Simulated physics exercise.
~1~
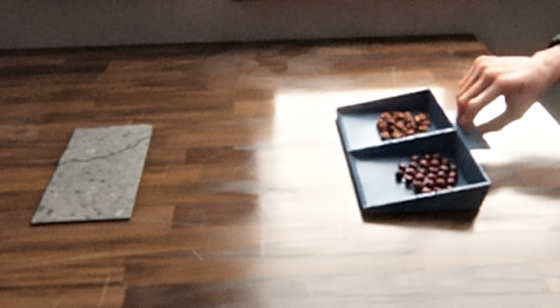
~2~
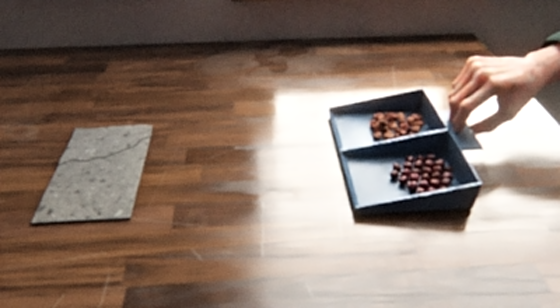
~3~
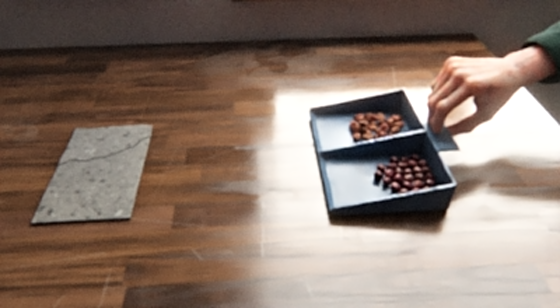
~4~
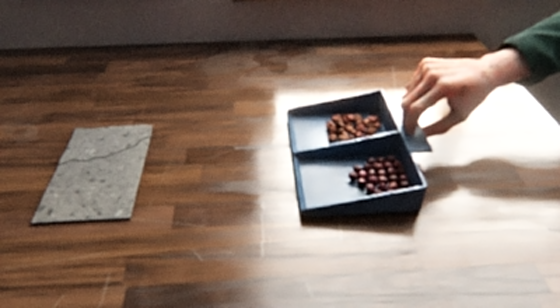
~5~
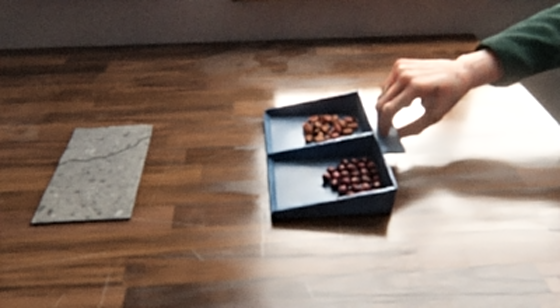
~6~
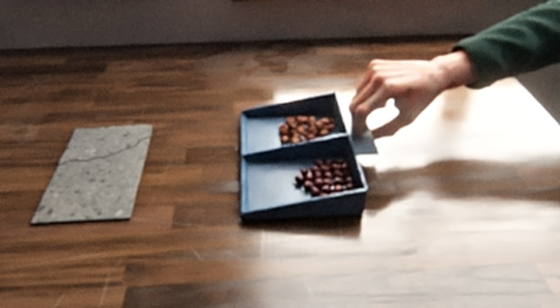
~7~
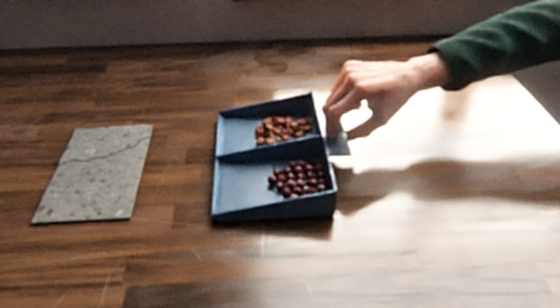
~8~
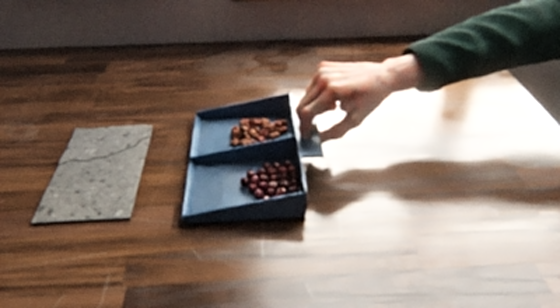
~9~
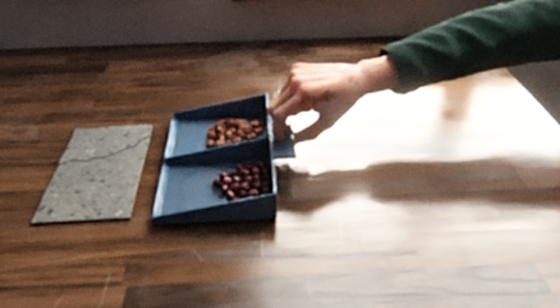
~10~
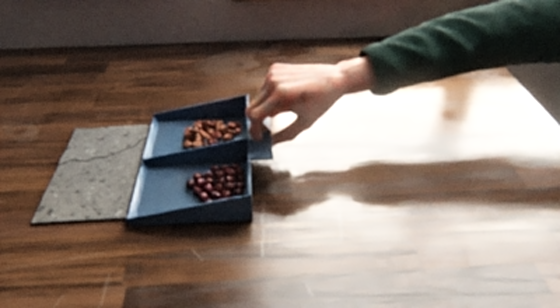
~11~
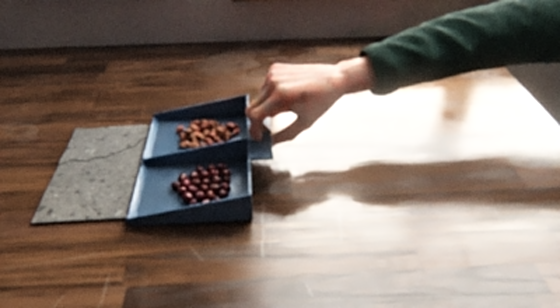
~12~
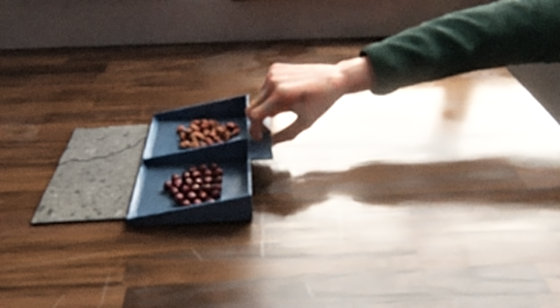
Hand sliding a divided blue tray of small brown beads left across a wooden counter until it stops against a gray slab.
